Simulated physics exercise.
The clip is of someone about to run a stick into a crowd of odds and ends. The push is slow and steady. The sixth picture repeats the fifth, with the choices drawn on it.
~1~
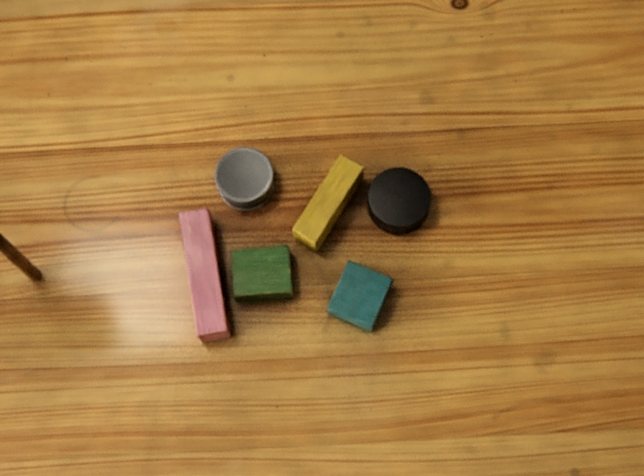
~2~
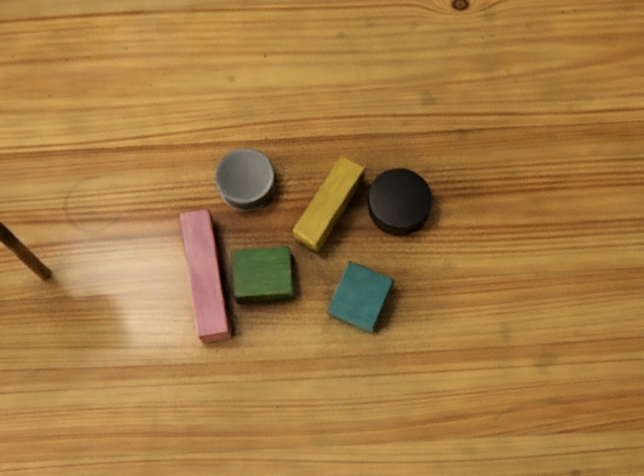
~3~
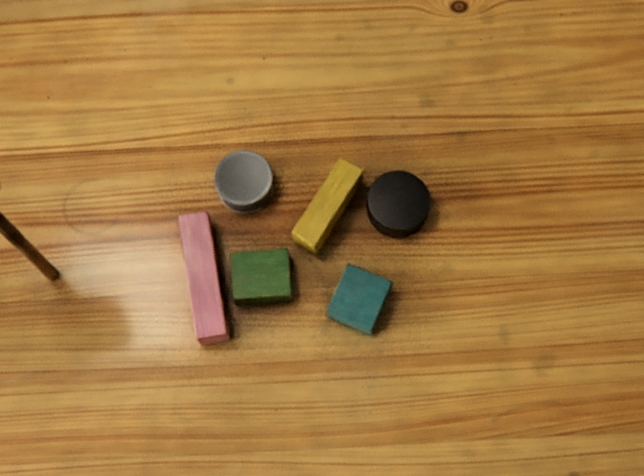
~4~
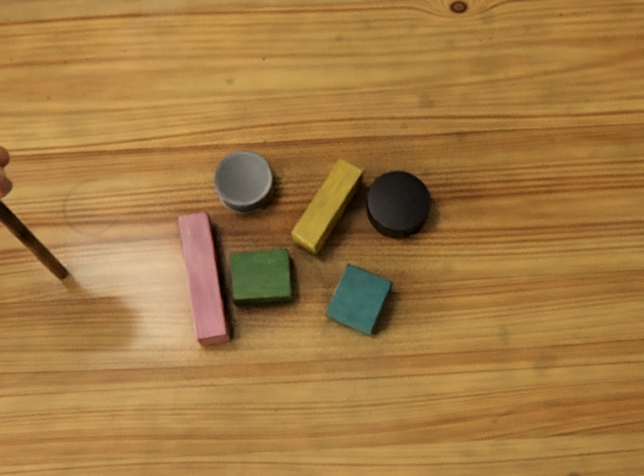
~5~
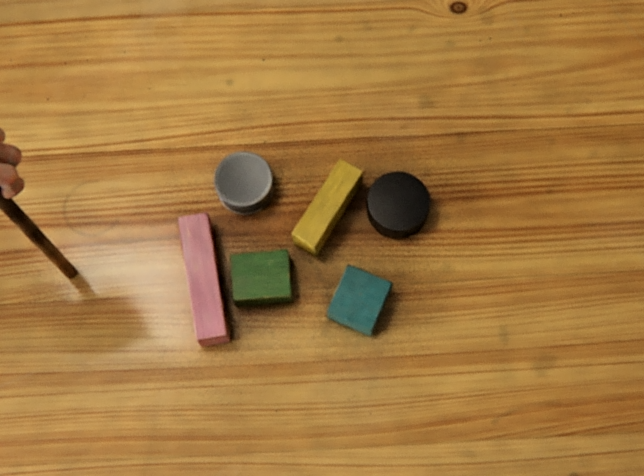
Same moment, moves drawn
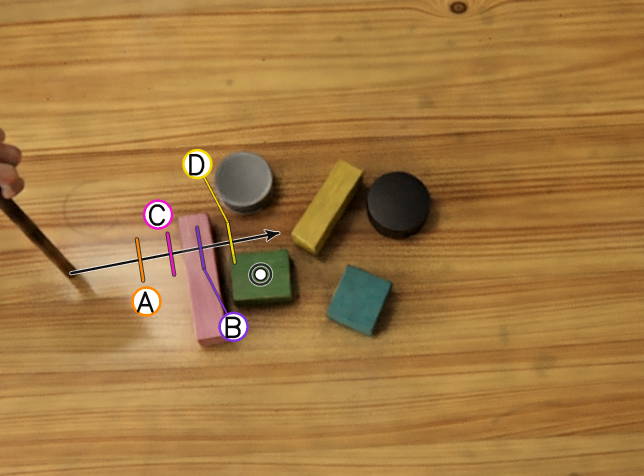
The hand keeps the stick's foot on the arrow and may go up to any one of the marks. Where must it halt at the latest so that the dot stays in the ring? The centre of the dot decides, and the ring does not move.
The farthest safe stop is B.
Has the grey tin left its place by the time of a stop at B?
No.
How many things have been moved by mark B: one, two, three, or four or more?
It has moved one.
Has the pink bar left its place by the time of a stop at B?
By then, yes.
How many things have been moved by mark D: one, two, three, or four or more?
Two.
On the marked copy, A at (140, 260); B at (200, 248); C at (171, 254); D at (231, 242); the arrow from (71, 273) to (278, 233); the white dot at (261, 274).
With B. Early on, foot of the stick (119, 264).
Further on, foot of the stick (167, 255).
At the end, foot of the stick (200, 248); pink bar (217, 279); the dot is still in its ring.
As for the rest, A keeps the dot in but is short; C keeps the dot in but is short; D shifts the dotted thing to (281, 283).
